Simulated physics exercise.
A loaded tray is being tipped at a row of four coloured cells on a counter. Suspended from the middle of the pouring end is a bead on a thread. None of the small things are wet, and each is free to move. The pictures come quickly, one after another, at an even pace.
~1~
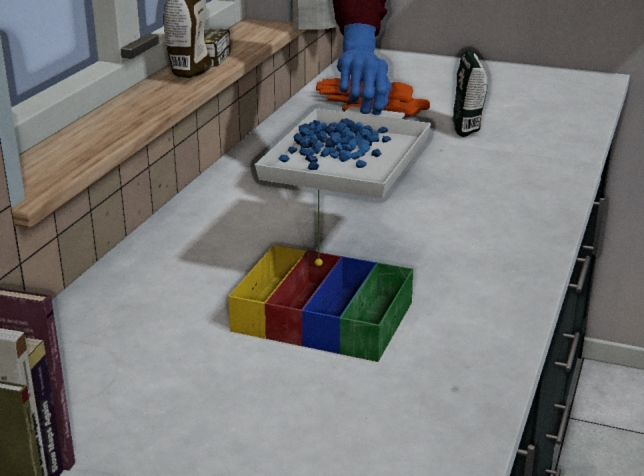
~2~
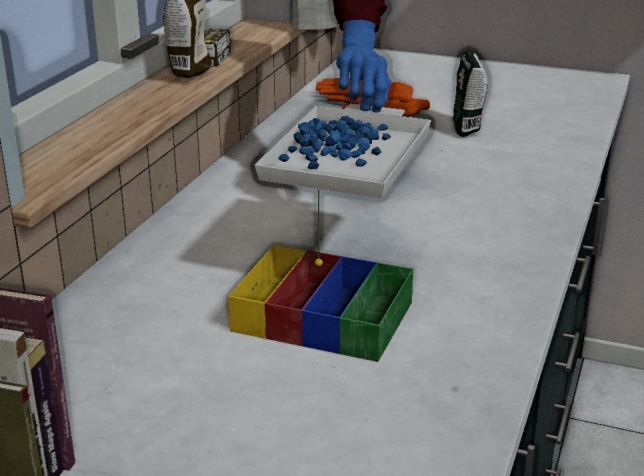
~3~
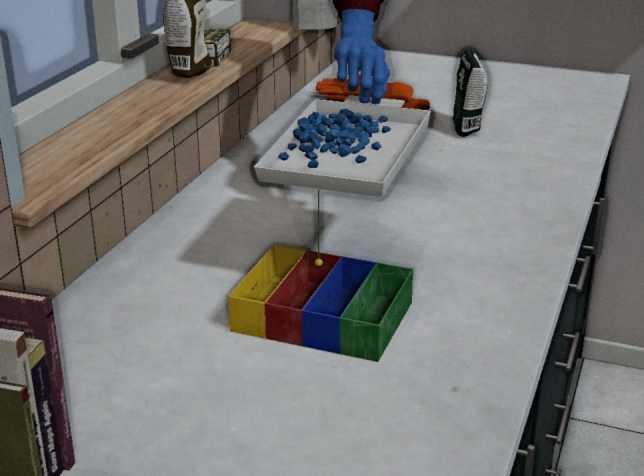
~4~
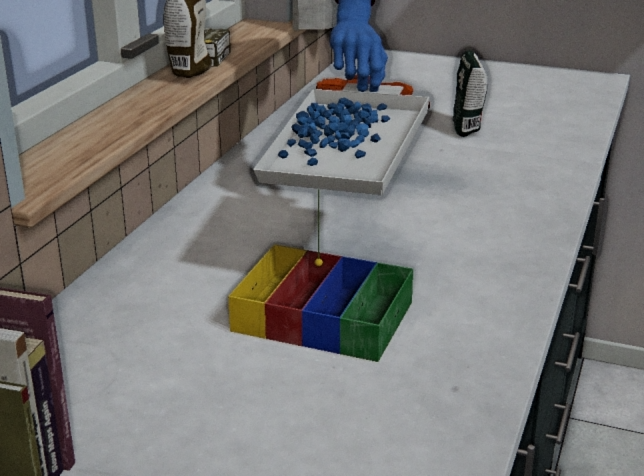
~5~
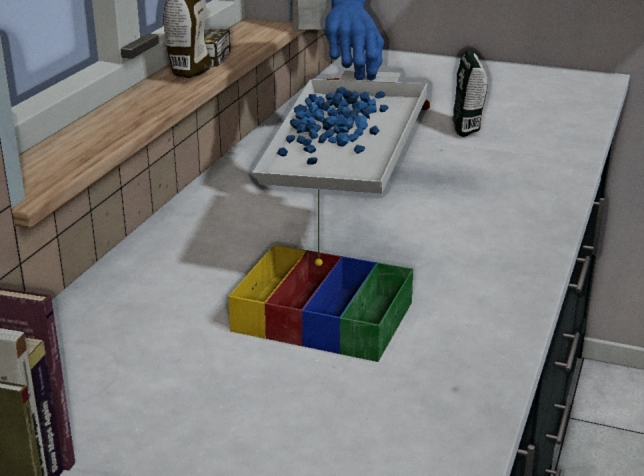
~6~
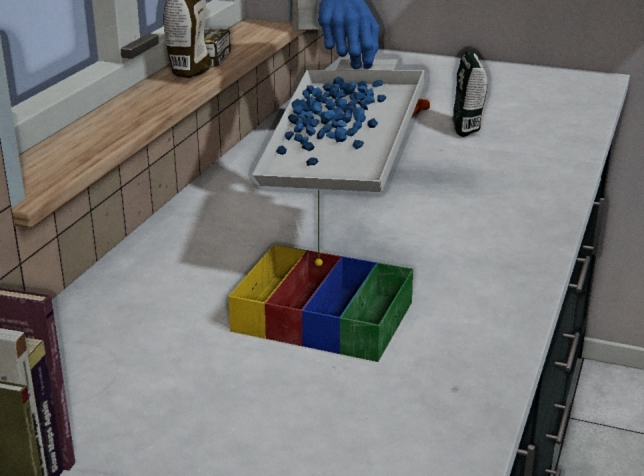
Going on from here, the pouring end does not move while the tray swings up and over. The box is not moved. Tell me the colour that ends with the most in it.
That would be yellow.
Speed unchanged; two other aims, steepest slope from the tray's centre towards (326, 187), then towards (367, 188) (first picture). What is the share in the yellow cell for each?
20 %, give or take, and then 0 %.
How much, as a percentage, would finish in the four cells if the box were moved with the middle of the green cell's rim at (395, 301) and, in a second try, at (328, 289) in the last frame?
Some 40 percent, followed by some 100 percent.
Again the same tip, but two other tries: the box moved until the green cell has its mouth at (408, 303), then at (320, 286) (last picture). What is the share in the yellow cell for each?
It would be near 20 per cent first and near 0 per cent second.
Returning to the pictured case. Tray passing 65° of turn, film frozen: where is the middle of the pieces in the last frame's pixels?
Close to (287, 166).
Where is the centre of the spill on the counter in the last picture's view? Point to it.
About (184, 314) in the last picture.
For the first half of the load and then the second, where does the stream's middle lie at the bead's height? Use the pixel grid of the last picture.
First part (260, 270), rest (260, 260).
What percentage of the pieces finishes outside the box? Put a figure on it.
My guess is about 30 percent.
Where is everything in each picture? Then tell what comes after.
Corners of the pouring end at (259, 164) and (382, 182), level; middle of the load at (341, 142), aquarium stones; bead on its thread at (319, 263); yellow cell at (247, 314); red cell at (284, 321); blue cell at (321, 329); green cell at (360, 336), in the first picture.
Corners of the pouring end at (259, 164) and (382, 182), level; middle of the load at (341, 140), in the second picture.
Corners of the pouring end at (258, 166) and (381, 181), tipped barely, lowest at the left corner; middle of the load at (341, 134), in the third picture.
Corners of the pouring end at (257, 168) and (380, 180), tipped a little, lowest at the left corner; middle of the load at (340, 127), in the fourth picture.
Corners of the pouring end at (257, 171) and (379, 179), tipped clearly, lowest at the left corner; middle of the load at (339, 119), in the fifth picture.
Corners of the pouring end at (256, 173) and (378, 179), tipped clearly, lowest at the left corner; middle of the load at (337, 112); yellow cell at (247, 314); red cell at (284, 321); blue cell at (321, 329); green cell at (360, 336), in the sixth picture.
Soon, tray tipped steeply; nearly all on the tray; a stray few falling or outside the box.
A while on, tray tipped past a quarter turn; about a third on the tray; about a quarter in the yellow cell; a small part in the red cell; about a third falling or outside the box.
Towards the end, tray tipped past a quarter turn; about half in the yellow cell; about a quarter in the red cell; a stray few in the blue cell; about a third falling or outside the box.
Finally, tray tipped past a quarter turn; about half in the yellow cell; about a quarter in the red cell; a stray few in the blue cell; none in the green cell; about a third outside the box.
